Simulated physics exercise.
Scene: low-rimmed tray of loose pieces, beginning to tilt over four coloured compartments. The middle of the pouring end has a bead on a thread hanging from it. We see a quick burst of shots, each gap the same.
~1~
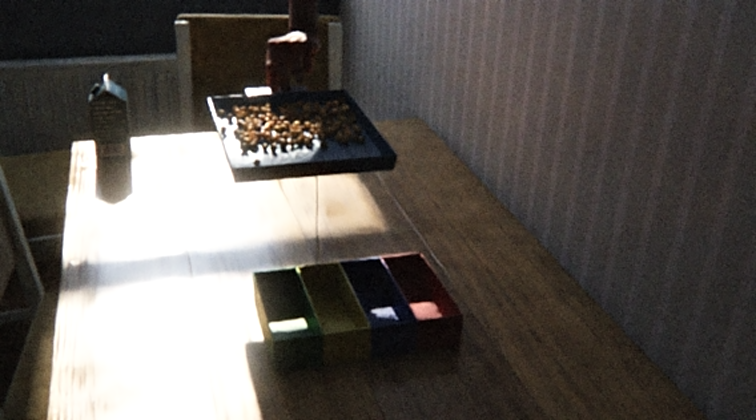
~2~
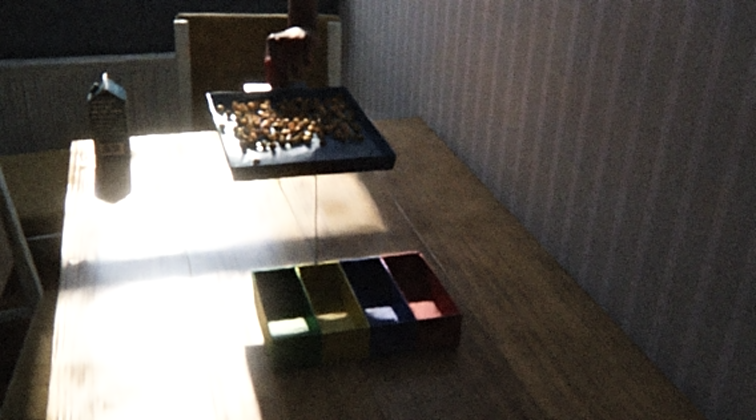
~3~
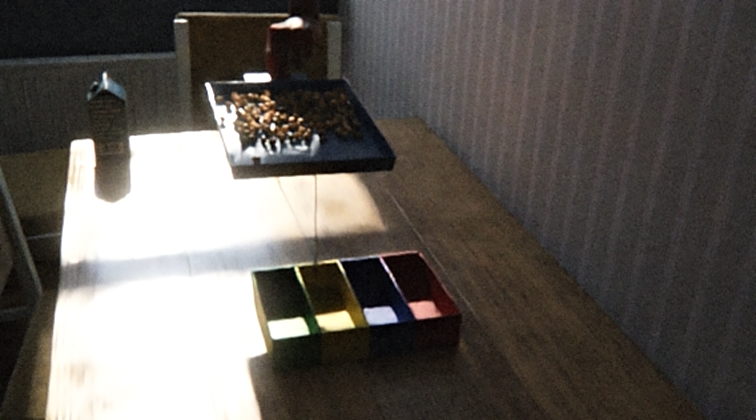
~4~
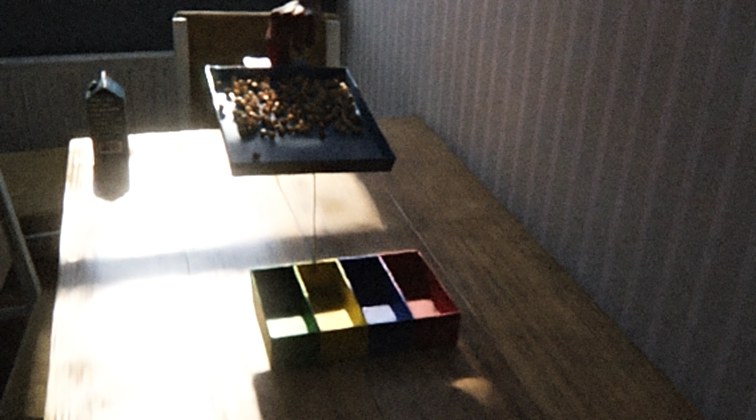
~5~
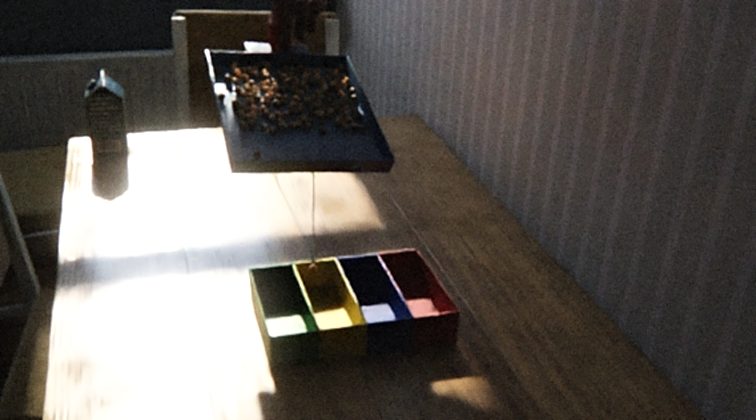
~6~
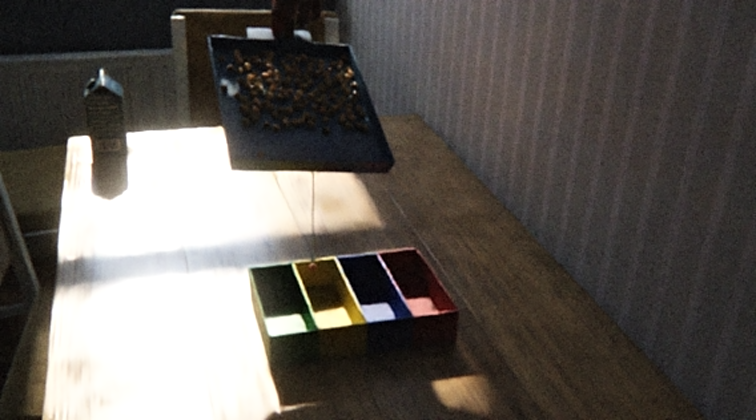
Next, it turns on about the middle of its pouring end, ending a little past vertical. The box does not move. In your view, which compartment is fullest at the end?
Fullest: The blue compartment.
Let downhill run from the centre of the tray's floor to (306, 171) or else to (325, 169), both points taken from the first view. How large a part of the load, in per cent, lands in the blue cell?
Well, 10 percent for one and then 40 percent for the other.
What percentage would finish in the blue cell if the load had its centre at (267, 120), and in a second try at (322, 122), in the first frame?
You'd get 50 % the first time and 50 % the second.
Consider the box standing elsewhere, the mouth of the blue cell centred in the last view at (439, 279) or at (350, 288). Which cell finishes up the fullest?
That yellow cell, and then red.
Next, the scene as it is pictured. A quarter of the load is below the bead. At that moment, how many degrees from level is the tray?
80 degrees.
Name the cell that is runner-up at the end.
That would be the cell in red.
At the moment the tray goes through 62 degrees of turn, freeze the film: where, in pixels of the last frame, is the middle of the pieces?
Its middle sits at about pixel (361, 164).
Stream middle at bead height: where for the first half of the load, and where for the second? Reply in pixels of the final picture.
I'd place the first part at (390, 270) and the rest at (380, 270).
Shortly afterwards, tray tipped steeply; the bulk on the tray; a little in the blue cell; a little in the red cell; only a few in the yellow cell; a little falling or outside the box.
Next, tray tipped past a quarter turn; near a third on the tray; near a quarter in the blue cell; a little in the red cell; only a few in the yellow cell; only a few in the green cell; near a quarter falling or outside the box.
Some moments later, tray tipped past a quarter turn; near half in the blue cell; near a quarter in the red cell; a little in the yellow cell; only a few in the green cell; a little falling or outside the box.
In the end, tray tipped past a quarter turn; near half in the blue cell; near a quarter in the red cell; a little in the yellow cell; only a few in the green cell; a little outside the box.
